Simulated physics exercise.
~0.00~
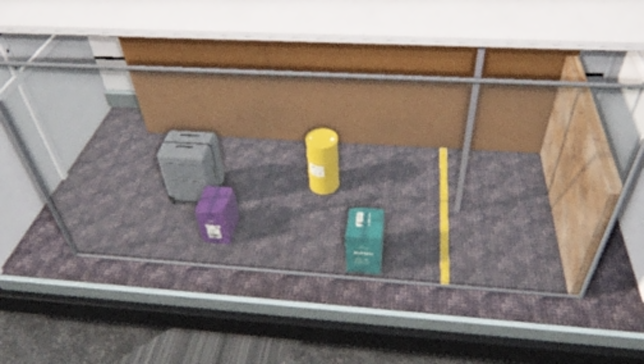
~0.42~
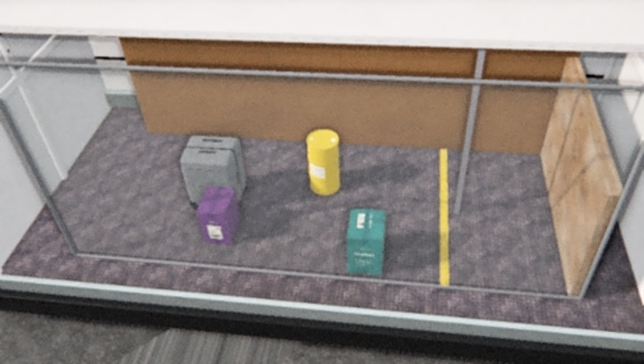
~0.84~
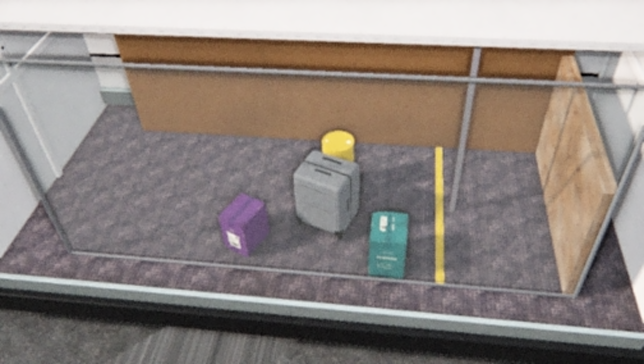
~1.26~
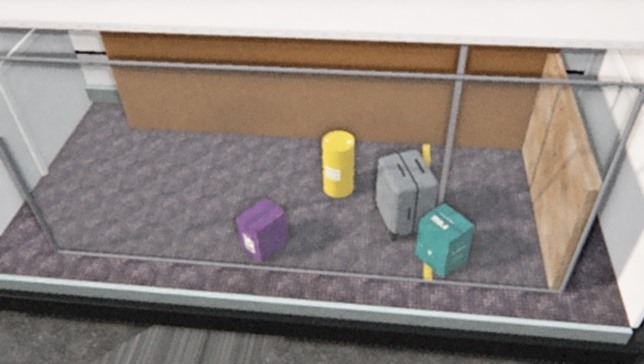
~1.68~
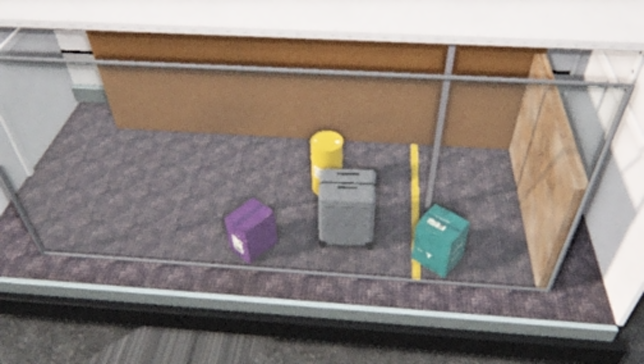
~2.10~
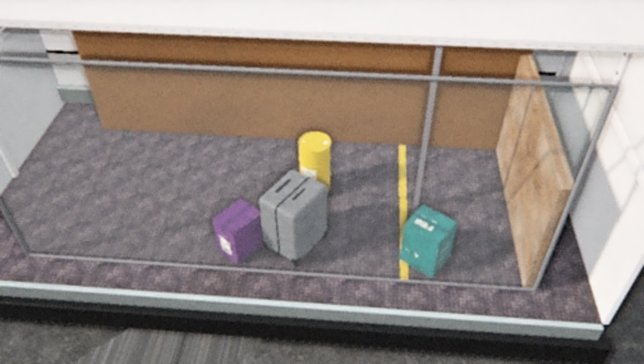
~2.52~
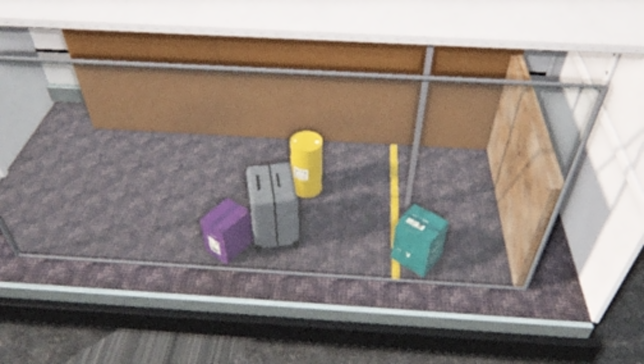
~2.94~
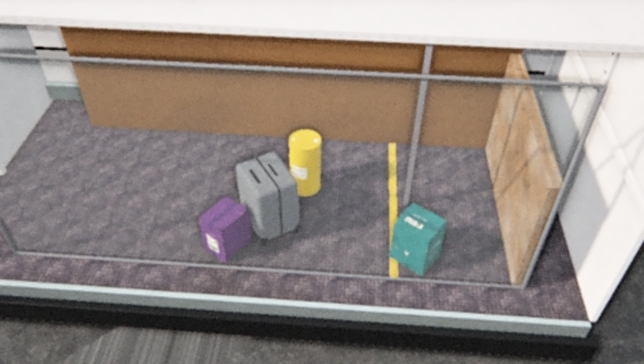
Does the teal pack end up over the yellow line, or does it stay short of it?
The teal pack goes over the yellow line. It slides right and comes to rest upright just past it.
